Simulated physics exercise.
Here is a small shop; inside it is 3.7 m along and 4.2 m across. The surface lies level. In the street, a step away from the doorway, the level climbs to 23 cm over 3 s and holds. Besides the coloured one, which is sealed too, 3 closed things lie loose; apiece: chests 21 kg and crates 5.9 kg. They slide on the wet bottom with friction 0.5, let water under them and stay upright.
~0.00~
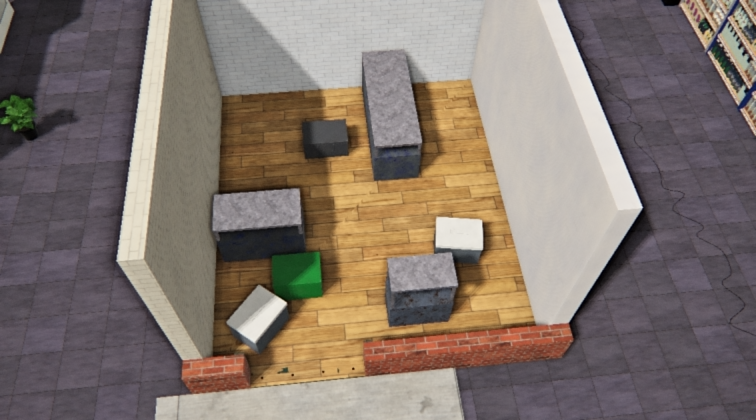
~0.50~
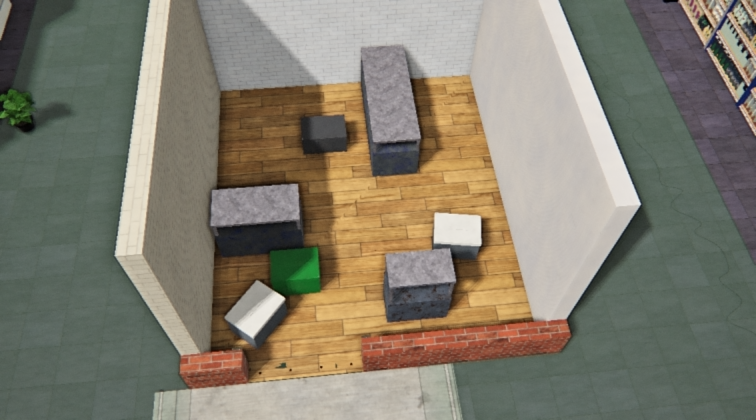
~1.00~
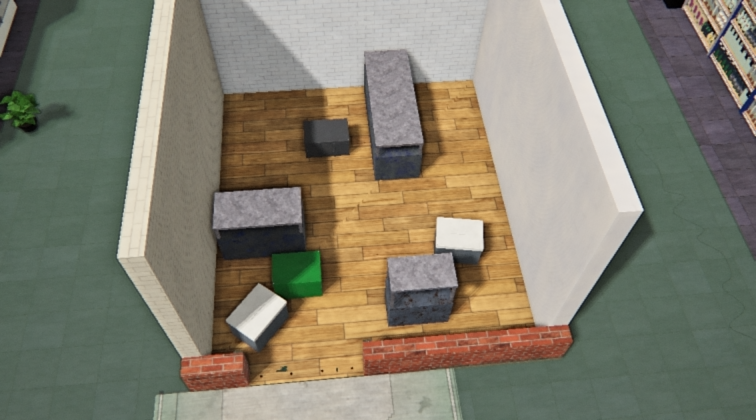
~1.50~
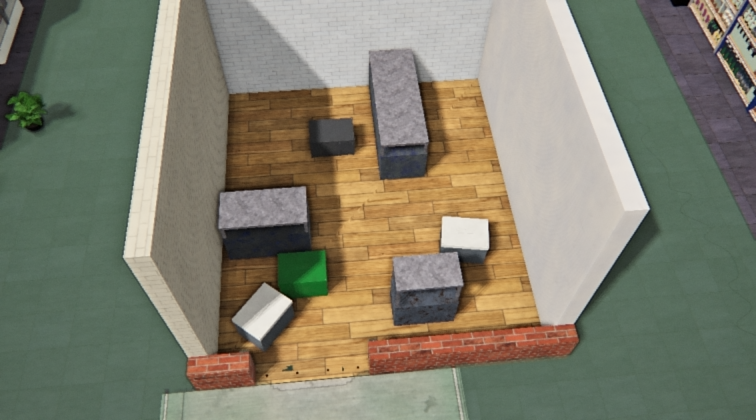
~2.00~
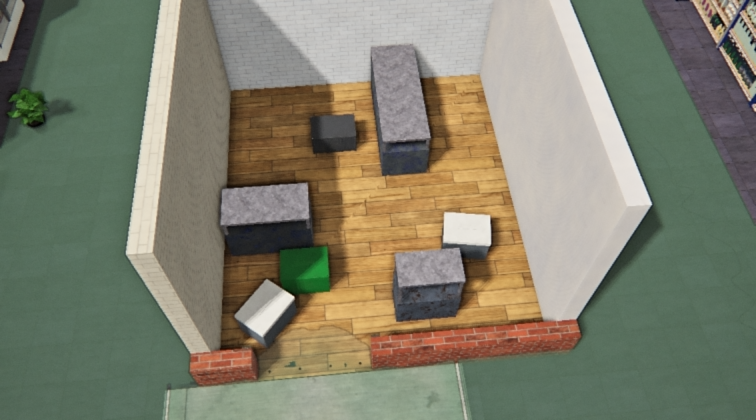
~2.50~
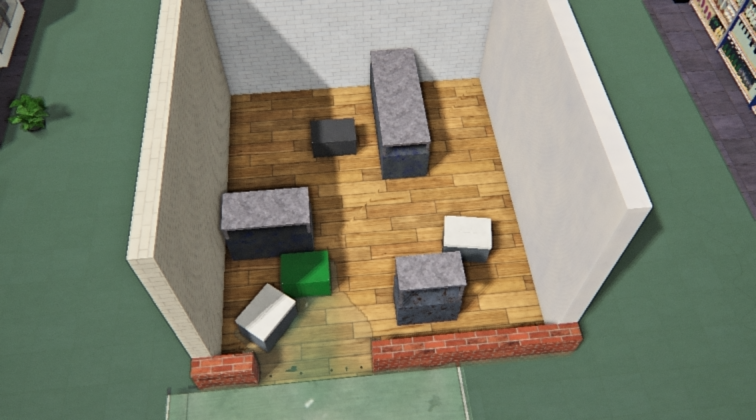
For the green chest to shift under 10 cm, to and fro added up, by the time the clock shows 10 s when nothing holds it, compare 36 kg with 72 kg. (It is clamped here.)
For it, only the higher weight holds it.
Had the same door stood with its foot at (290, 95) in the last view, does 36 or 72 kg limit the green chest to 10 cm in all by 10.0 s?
In that case the smaller load will do.
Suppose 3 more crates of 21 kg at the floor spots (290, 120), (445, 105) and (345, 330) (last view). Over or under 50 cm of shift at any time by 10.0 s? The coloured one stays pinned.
In that order: Under, short of it, past it.
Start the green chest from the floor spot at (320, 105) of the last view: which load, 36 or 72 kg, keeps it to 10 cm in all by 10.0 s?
The smaller is enough.
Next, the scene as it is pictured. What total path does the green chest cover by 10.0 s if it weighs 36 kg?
About 100 cm.
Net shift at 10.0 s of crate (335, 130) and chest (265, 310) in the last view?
In that order: 100 cm, 80 cm.
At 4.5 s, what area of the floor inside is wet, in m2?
About 6.5 m2.
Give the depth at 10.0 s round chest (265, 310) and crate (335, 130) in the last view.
Roughly 14 and 9 cm.
After 3.5 s the green chest would be 9 cm from its start with 36 kg and 0 cm from its start with 72 kg; 8 cm of water round it then.
After 4.5 s the green chest would be 18 cm from its start with 36 kg and 0 cm from its start with 72 kg; 11 cm of water round it then.
After 7.0 s the green chest would be 82 cm from its start with 36 kg and 0 cm from its start with 72 kg; 15 cm of water round it then.
After 10.0 s the green chest would be 94 cm from its start with 36 kg and 0 cm from its start with 72 kg; 13 cm of water round it then.
